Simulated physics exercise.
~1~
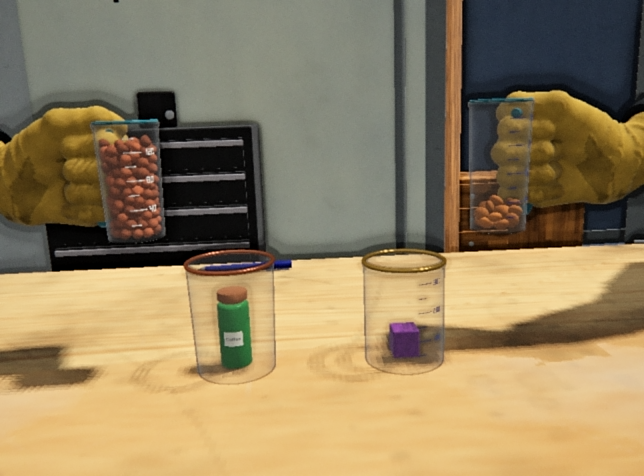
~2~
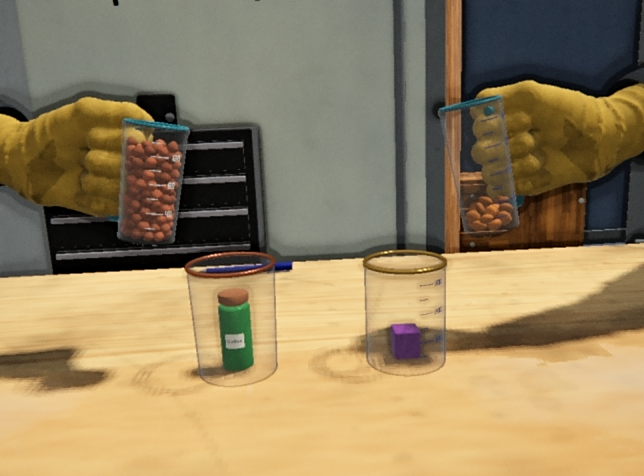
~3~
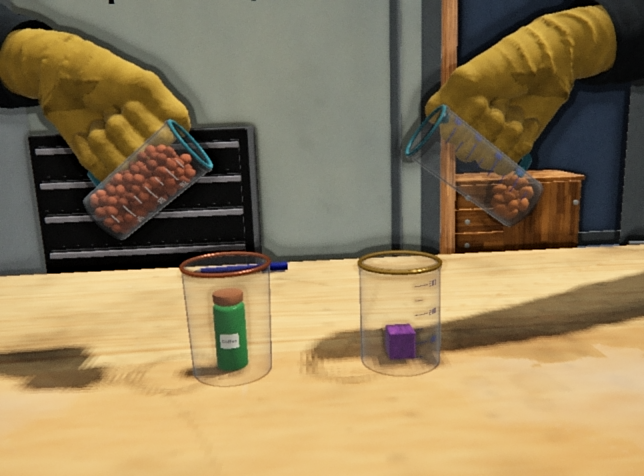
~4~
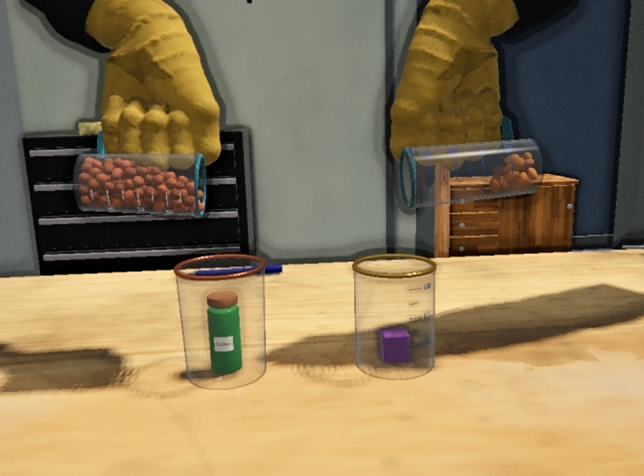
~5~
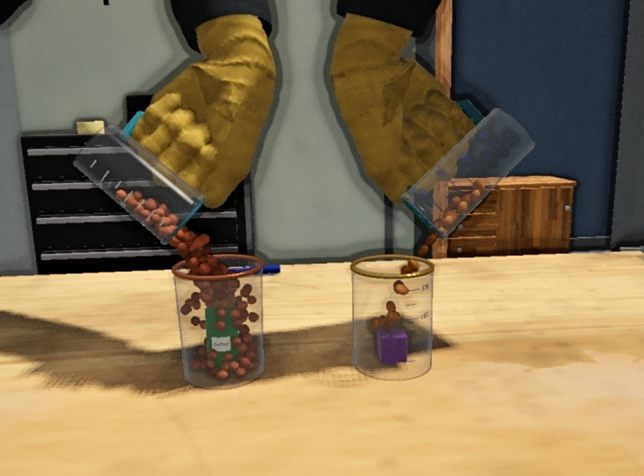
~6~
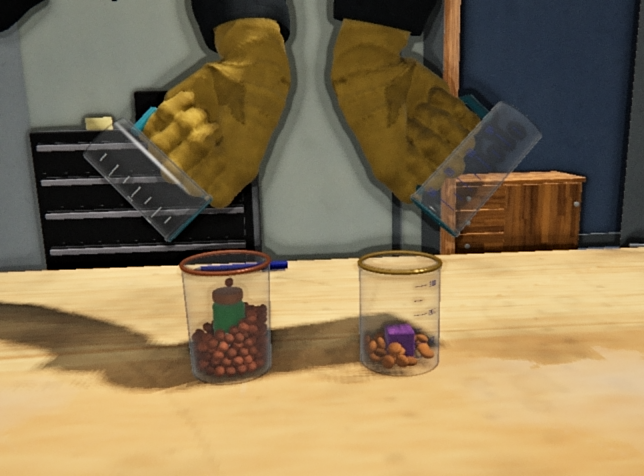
On a pale wooden worktop in a workshop, a clear container with a reddish rim holds a corked green bottle, and another with a yellowish rim holds a small purple cube. Above them, two yellow-gloved hands hold clear cups, the left nearly full of reddish-brown pieces, the right with a few orange-brown ones. The hands tilt the cups inward until they lie on their sides, then tip them further. The pieces tumble into the containers below and settle around the objects. Both cups end upturned and empty, with the bottle and cube still showing above the piles.
